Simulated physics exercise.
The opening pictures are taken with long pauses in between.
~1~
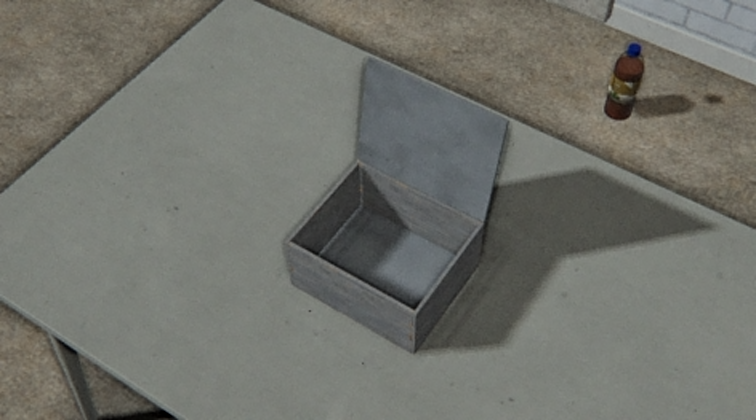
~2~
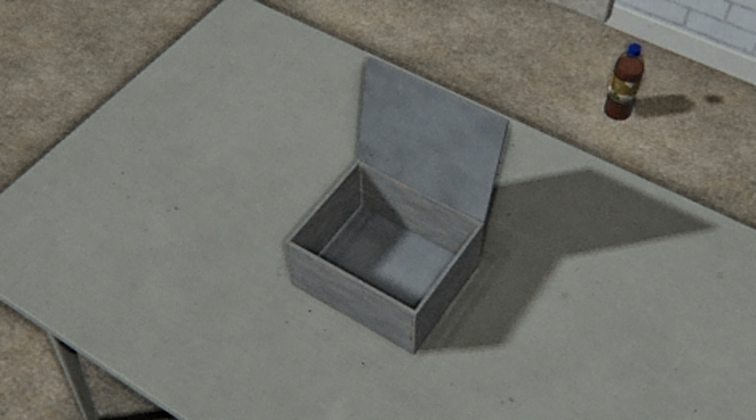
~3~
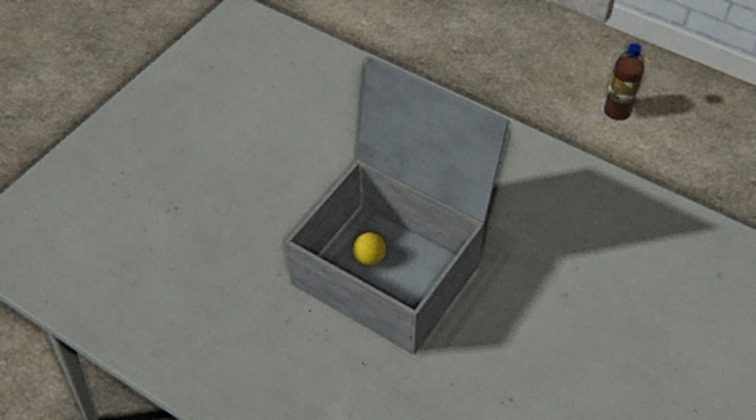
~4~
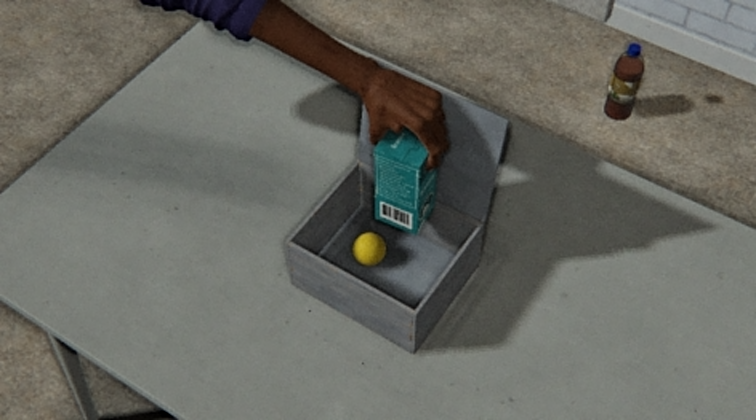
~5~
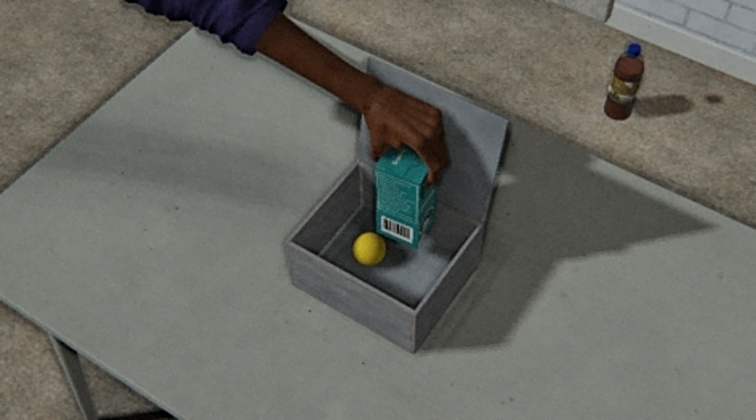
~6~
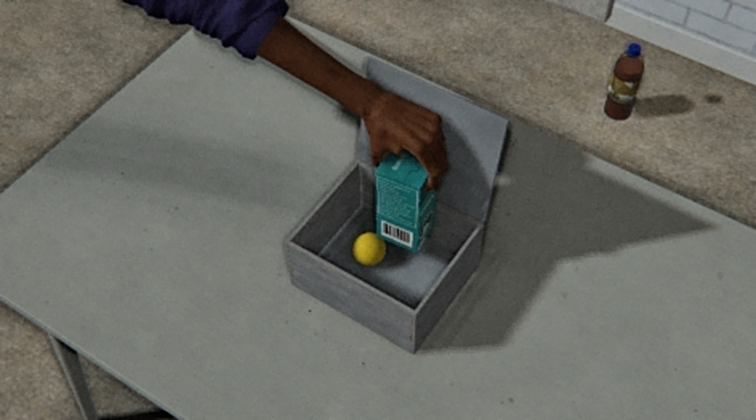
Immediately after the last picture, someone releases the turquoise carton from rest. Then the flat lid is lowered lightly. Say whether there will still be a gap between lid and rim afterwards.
Drops home.
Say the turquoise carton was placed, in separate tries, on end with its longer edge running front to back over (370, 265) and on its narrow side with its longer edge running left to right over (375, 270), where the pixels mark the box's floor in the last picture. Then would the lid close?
So, first it won't go down, then it fits down fine.
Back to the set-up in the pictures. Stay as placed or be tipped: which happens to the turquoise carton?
It ends up tilted.
Then, 0.60 s after the last picture, turquoise carton on its side near (401, 264); yellow lemon rolled about its own width.
Then, 1.70 s after the last picture, lid 41° above the rim; turquoise carton on its side near (401, 264); yellow lemon rolled about its own width.
At rest, lid shut; tipped over in the box, turquoise carton; moved from the start, yellow lemon. Seen from the same camera at the end, turquoise carton near (401, 264).
